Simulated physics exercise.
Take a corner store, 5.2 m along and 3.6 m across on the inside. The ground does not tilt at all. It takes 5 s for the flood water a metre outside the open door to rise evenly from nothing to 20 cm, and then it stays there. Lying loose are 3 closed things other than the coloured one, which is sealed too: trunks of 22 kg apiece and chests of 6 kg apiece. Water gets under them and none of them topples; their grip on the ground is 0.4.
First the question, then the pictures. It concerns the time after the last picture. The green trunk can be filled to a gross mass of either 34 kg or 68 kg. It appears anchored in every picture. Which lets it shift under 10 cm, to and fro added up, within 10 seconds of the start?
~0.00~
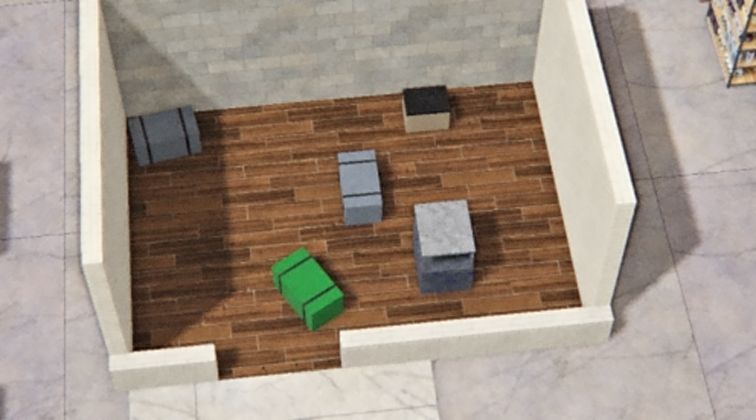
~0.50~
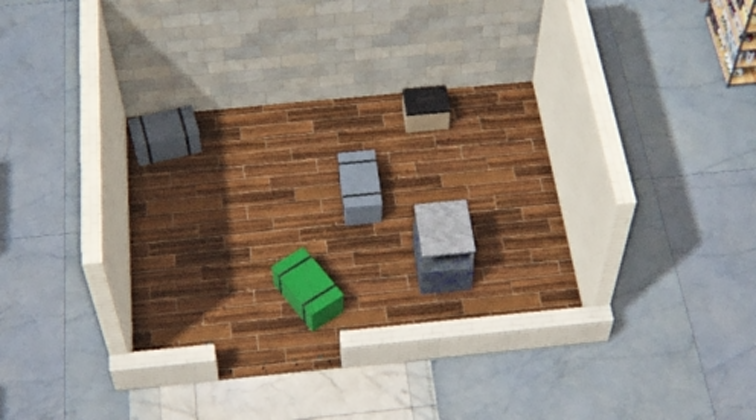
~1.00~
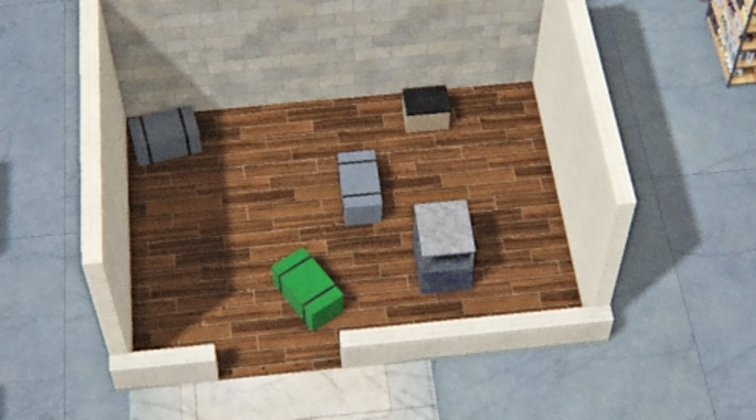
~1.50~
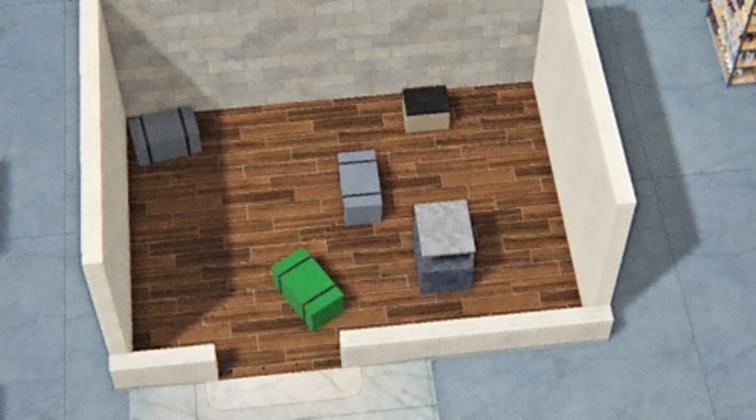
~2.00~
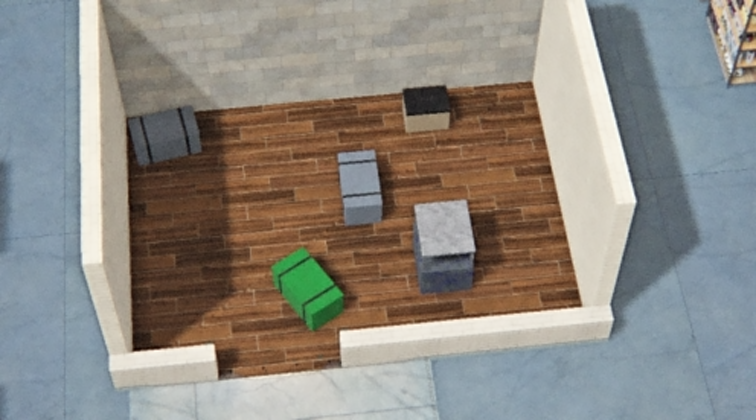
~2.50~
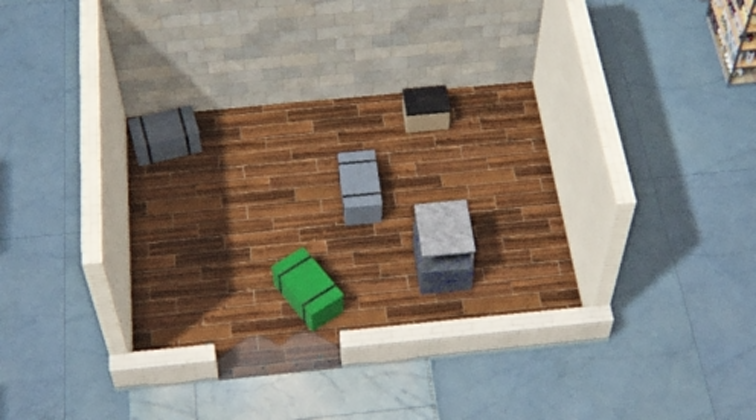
Only the heavier filling is enough.
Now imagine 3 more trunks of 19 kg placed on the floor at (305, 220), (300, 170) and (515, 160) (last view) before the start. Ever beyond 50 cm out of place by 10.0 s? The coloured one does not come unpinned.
Result, in order - falls shy; exceeds it; falls shy.
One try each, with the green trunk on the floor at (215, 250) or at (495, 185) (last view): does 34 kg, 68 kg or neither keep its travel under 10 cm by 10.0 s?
The first time the lesser option suffices; the second time the lesser option suffices.
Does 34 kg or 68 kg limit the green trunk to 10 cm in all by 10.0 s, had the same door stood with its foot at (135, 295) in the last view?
That way, only the big mass suffices.
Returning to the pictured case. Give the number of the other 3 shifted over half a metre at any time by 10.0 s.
The number is 2.
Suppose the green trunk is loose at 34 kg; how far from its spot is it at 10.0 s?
80 cm.
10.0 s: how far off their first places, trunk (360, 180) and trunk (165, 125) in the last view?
In turn: 5 cm, 250 cm.
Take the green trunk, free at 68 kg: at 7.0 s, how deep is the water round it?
7 cm, roughly.
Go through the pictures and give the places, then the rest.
The green trunk at (307, 281), on the bottom; water covers 0.0 m2; 0 of 4 have shifted, in the first picture.
The green trunk at (307, 281) rests on the ground; water covers 0.0 m2; 0 of 4 have shifted, in the second picture.
The green trunk at (307, 281), on the bottom; 0.0 m2 under water; 0 of 4 have shifted, in the third picture.
The green trunk at (307, 281), on the bottom; 0.0 m2 under water; 0 of 4 have shifted, in the fourth picture.
The green trunk at (307, 281), on the bottom; water covers 0.0 m2; 0 of 4 have shifted, in the fifth picture.
The green trunk at (307, 281) rests on the ground; 0.3 m2 under water; 0 of 4 have shifted, in the sixth picture.
After 3.5 s the green trunk would be 0 cm from its start with 34 kg and 0 cm from its start with 68 kg; 4 cm of water round it then.
After 4.5 s the green trunk would be 3 cm from its start with 34 kg and 0 cm from its start with 68 kg; 6 cm of water round it then.
After 7.0 s the green trunk would be 84 cm from its start with 34 kg and 0 cm from its start with 68 kg; 7 cm of water round it then.
After 10.0 s the green trunk would be 88 cm from its start with 34 kg and 0 cm from its start with 68 kg; 8 cm of water round it then.
